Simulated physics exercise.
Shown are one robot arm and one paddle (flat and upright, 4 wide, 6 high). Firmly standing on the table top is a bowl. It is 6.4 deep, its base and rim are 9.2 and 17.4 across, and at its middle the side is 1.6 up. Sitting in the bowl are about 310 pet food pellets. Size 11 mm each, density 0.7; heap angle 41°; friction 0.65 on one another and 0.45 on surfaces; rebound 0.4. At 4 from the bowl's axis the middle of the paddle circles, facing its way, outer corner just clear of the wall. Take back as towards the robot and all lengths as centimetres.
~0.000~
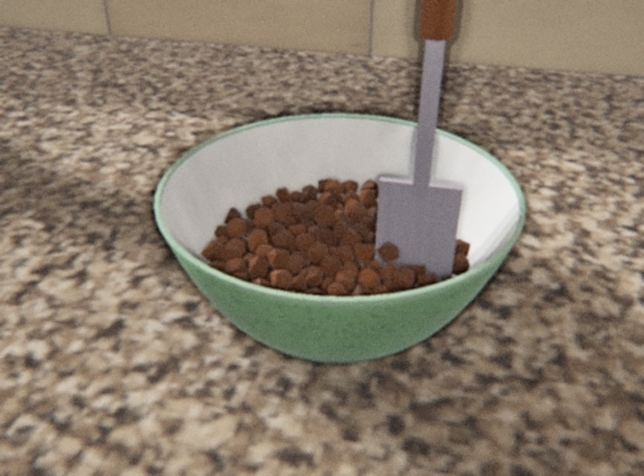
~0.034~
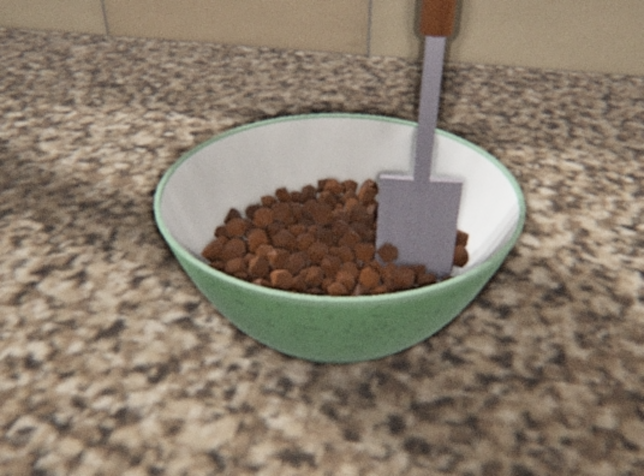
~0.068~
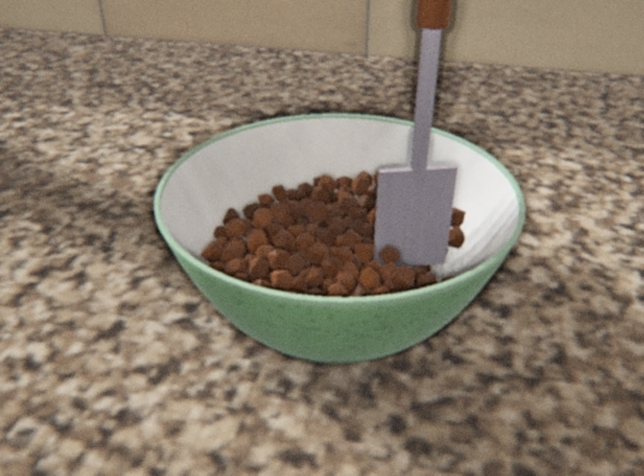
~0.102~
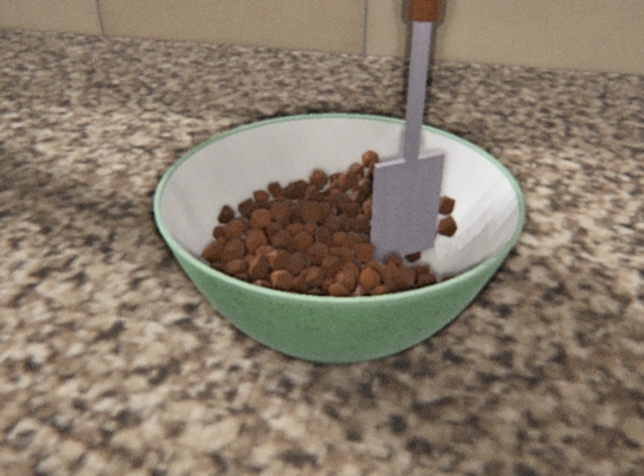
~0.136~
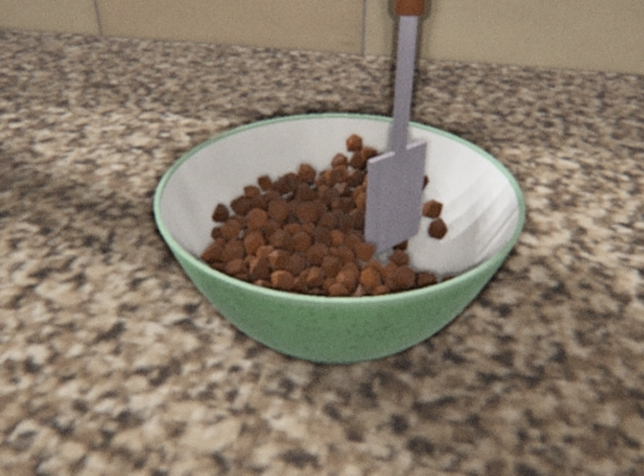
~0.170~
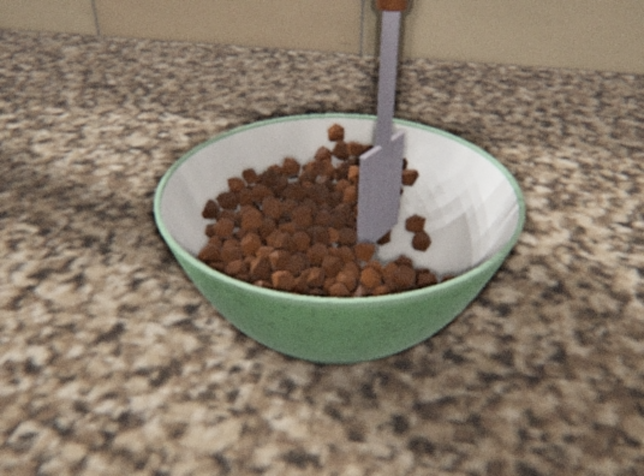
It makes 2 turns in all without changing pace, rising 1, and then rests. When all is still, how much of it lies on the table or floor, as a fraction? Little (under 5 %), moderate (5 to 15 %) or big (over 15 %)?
Moderate.
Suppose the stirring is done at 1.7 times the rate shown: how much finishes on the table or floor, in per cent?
Some 25 per cent.
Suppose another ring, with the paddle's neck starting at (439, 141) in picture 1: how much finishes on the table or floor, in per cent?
Close to 15 in a hundred.
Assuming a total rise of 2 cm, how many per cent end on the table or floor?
Near 10 in a hundred.
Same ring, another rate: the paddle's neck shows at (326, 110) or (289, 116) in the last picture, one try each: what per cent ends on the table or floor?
It comes to roughly 25 per cent and then 35 per cent.
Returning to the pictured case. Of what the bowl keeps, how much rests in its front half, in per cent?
Roughly 35 percent of it.
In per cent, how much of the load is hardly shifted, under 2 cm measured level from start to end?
Roughly 10 percent of the load.
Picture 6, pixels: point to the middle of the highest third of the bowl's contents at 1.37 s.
About (278, 271).
By 0.77 s, 323° round, highest piece 8 above the table; 307 in the bowl, 4 on the table or floor, 2 in flight or on the tool.
By 1.37 s, 222° round, highest piece 7 above the table; 300 in the bowl, 12 on the table or floor, 1 in flight or on the tool.
By 1.87 s, 0° round, highest piece 7 above the table; 289 in the bowl, 24 on the table or floor.
By 2.57 s, 0° round, highest piece 7 above the table; 289 in the bowl, 24 on the table or floor.
Final count, 289 in the bowl, 24 on the table or floor. That is 8 % on the table or floor.
